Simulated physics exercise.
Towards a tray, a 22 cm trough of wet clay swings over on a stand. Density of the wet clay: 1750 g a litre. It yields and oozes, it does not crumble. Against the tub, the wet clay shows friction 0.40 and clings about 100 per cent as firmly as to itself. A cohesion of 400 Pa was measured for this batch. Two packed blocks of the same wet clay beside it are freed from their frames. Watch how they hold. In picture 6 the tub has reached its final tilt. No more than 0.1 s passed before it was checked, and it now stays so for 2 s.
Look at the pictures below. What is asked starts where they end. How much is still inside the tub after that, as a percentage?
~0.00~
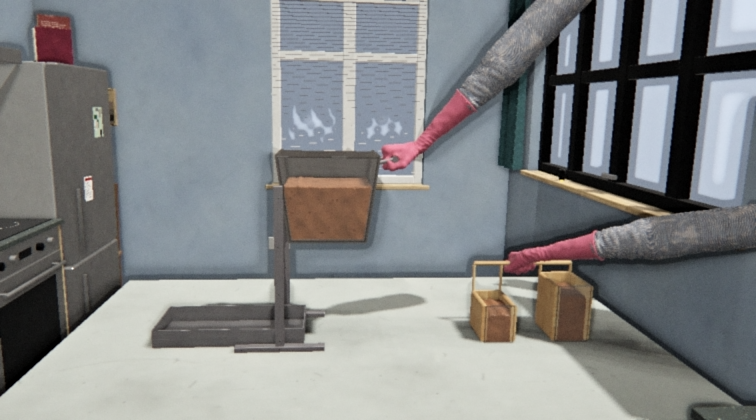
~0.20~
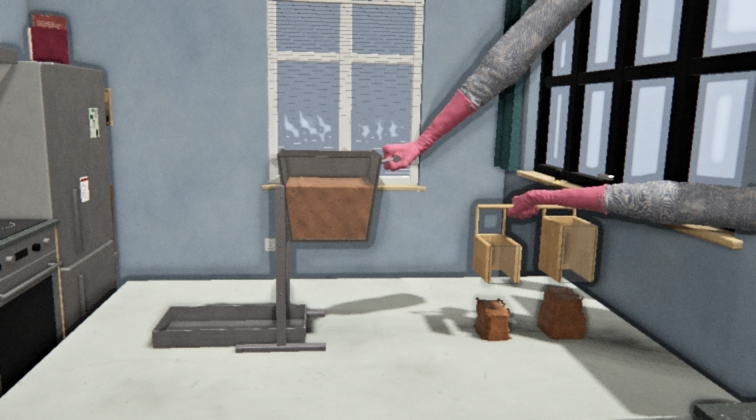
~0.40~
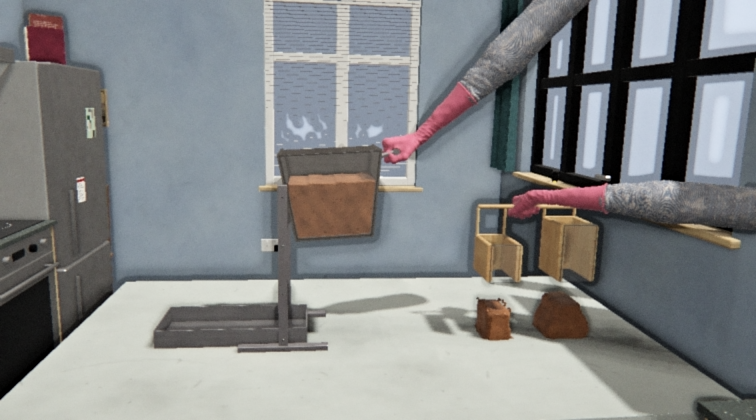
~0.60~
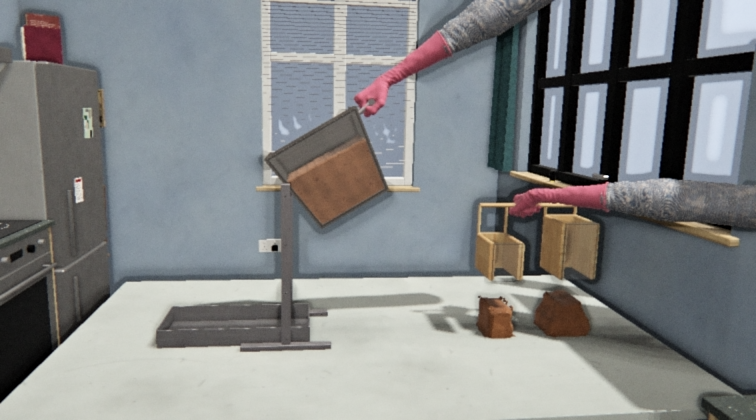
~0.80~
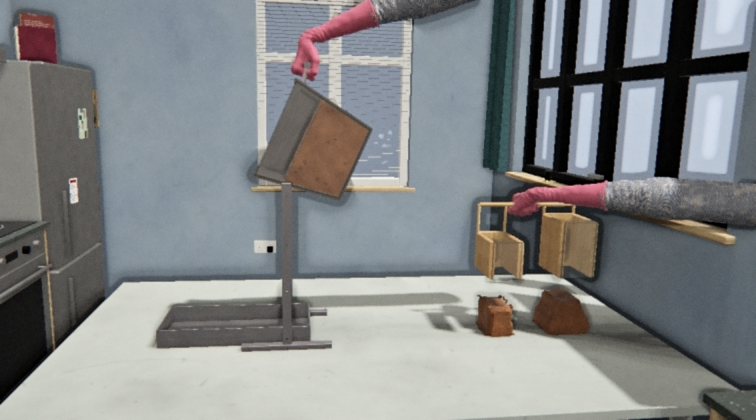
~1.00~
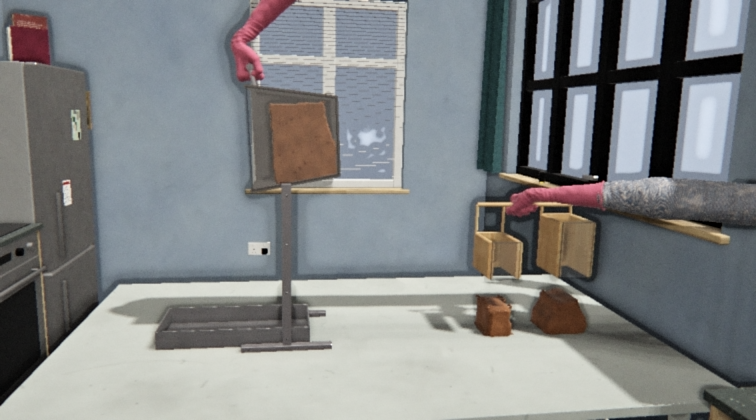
Close to 49 % is still inside the tub.
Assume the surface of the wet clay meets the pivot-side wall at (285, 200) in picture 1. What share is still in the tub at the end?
55 %.
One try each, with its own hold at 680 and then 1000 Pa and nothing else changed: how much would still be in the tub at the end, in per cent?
Try one gives 45 per cent, try two gives 100 per cent.
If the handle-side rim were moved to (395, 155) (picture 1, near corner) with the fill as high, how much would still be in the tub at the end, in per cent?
I'd say around 40 percent would remain in the tub at the end.
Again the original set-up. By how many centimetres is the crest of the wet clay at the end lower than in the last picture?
11 cm or so.
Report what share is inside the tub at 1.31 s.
It's something like 55 % of the original load.
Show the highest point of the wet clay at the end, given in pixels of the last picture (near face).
Close to pixel (314, 146).
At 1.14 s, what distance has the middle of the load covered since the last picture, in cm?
6 cm.
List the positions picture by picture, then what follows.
The first picture shows handle-side rim at (377, 157), tilt 0 degrees; top of the wet clay at (290, 186); blocks stand 8.8 cm, 14 cm (left to right).
The second picture shows handle-side rim at (379, 157), tilt 0 degrees; top of the wet clay at (291, 186); blocks stand 8.8 cm, 12 cm (left to right).
The third picture shows handle-side rim at (379, 150), tilt 4 degrees; top of the wet clay at (370, 181); blocks stand 8.7 cm, 10 cm (left to right).
The fourth picture shows handle-side rim at (353, 109), tilt 31 degrees; top of the wet clay at (365, 141); blocks stand 8.7 cm, 10 cm (left to right).
The fifth picture shows handle-side rim at (295, 82), tilt 66 degrees; top of the wet clay at (324, 103); blocks stand 8.7 cm, 10 cm (left to right).
The sixth picture shows handle-side rim at (245, 88), tilt 93 degrees; top of the wet clay at (319, 103); blocks stand 8.7 cm, 10 cm (left to right).
After 1.14 s, the tub is at 93 degrees and holds 93 %.
After 1.31 s, the tub is at 93 degrees and holds 57 %.
After 1.48 s, the tub is at 93 degrees and holds 49 %.
After 1.65 s, the tub is at 93 degrees and holds 49 %.
After 3.00 s, at the end, the tub is at 93 degrees and holds 49 %.
